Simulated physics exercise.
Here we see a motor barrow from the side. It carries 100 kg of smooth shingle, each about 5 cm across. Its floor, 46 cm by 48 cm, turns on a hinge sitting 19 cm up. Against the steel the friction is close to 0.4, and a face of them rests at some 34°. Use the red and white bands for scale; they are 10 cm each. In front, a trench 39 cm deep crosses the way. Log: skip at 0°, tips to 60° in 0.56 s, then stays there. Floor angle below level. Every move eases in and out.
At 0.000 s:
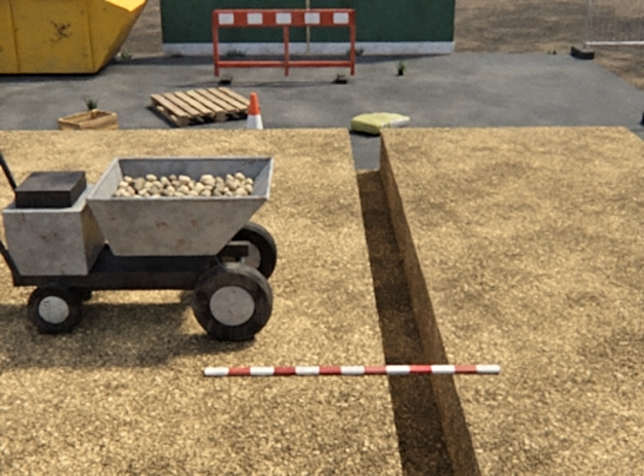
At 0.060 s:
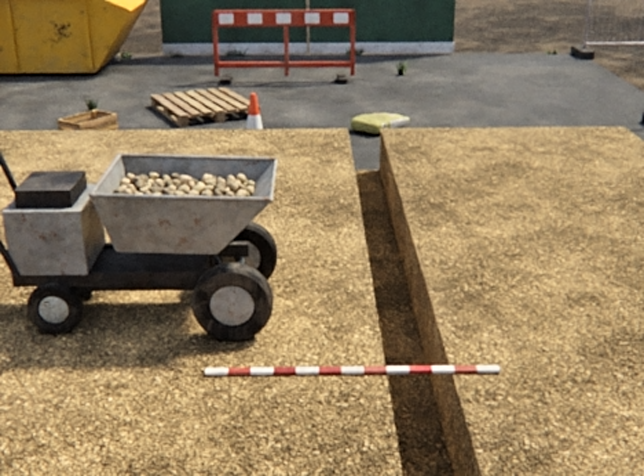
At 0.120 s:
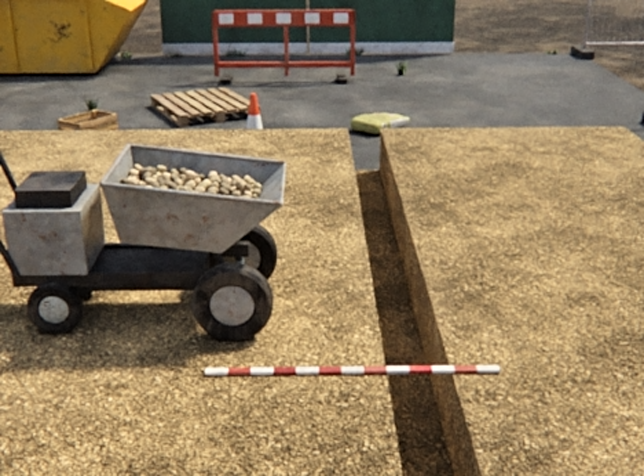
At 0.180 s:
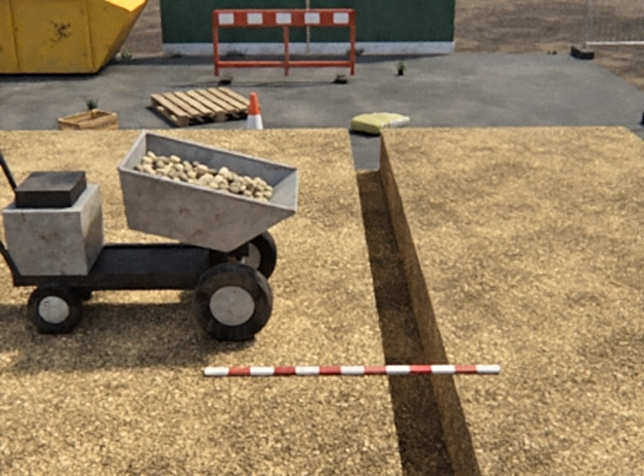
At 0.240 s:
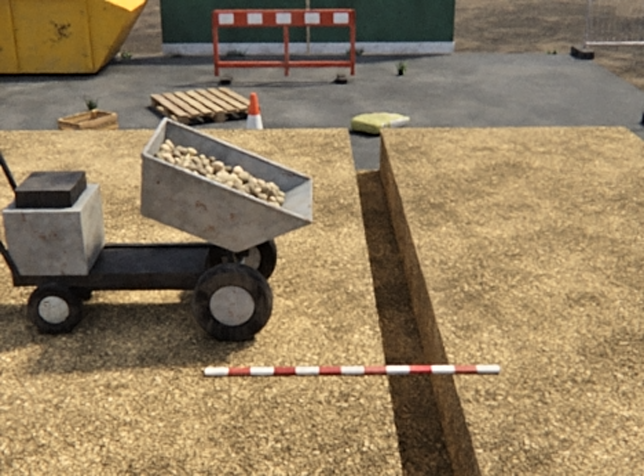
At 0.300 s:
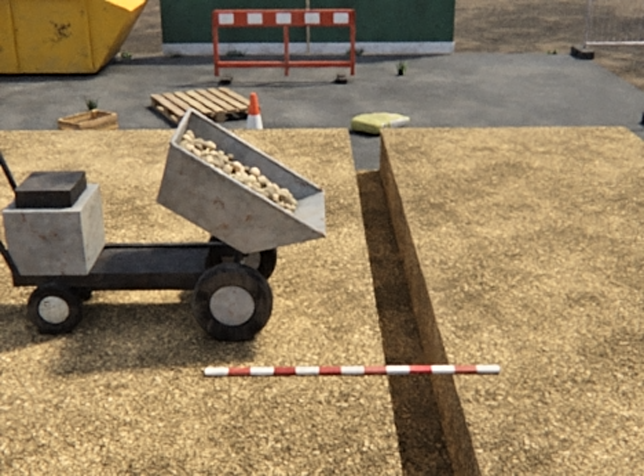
A grey motor barrow loaded with pale, smooth stones stands on sandy, gravelly ground at the left of a yard, seen from the side and slightly above. A narrow trench runs beyond a red-and-white pole to its right, with a yellow container, pallet, orange cone and barrier behind. The skip tilts steadily forward to the right, its rear rising, while the wheels and camera stay still.
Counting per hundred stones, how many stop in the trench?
Some 79.
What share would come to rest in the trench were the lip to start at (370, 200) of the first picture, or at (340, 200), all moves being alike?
Roughly 5 per cent, then 30 per cent.
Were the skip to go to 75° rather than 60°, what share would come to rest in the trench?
Then roughly 85 percent.
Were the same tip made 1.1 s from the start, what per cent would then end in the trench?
In that case some 90 per cent.
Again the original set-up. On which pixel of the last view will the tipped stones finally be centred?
I'd point somewhere around (408, 360).
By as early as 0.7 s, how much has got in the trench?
Roughly 5 percent of the load.
After 0.4 s the floor is at 51°; 100 % in the skip; the foremost stones are at (320, 241).
After 0.7 s the floor is at 60°; 87 % in the skip, 7 % short of the trench, 6 % in the trench; the foremost stones are at (398, 296).
After 1.0 s the floor is at 60°; 33 % in the skip, 7 % short of the trench, 48 % in the trench, 13 % past the trench; the foremost stones are at (535, 321).
After 3.0 s the floor is at 60°; 0 % in the skip, 8 % short of the trench, 79 % in the trench, 13 % past the trench; the foremost stones are past the picture's edge.
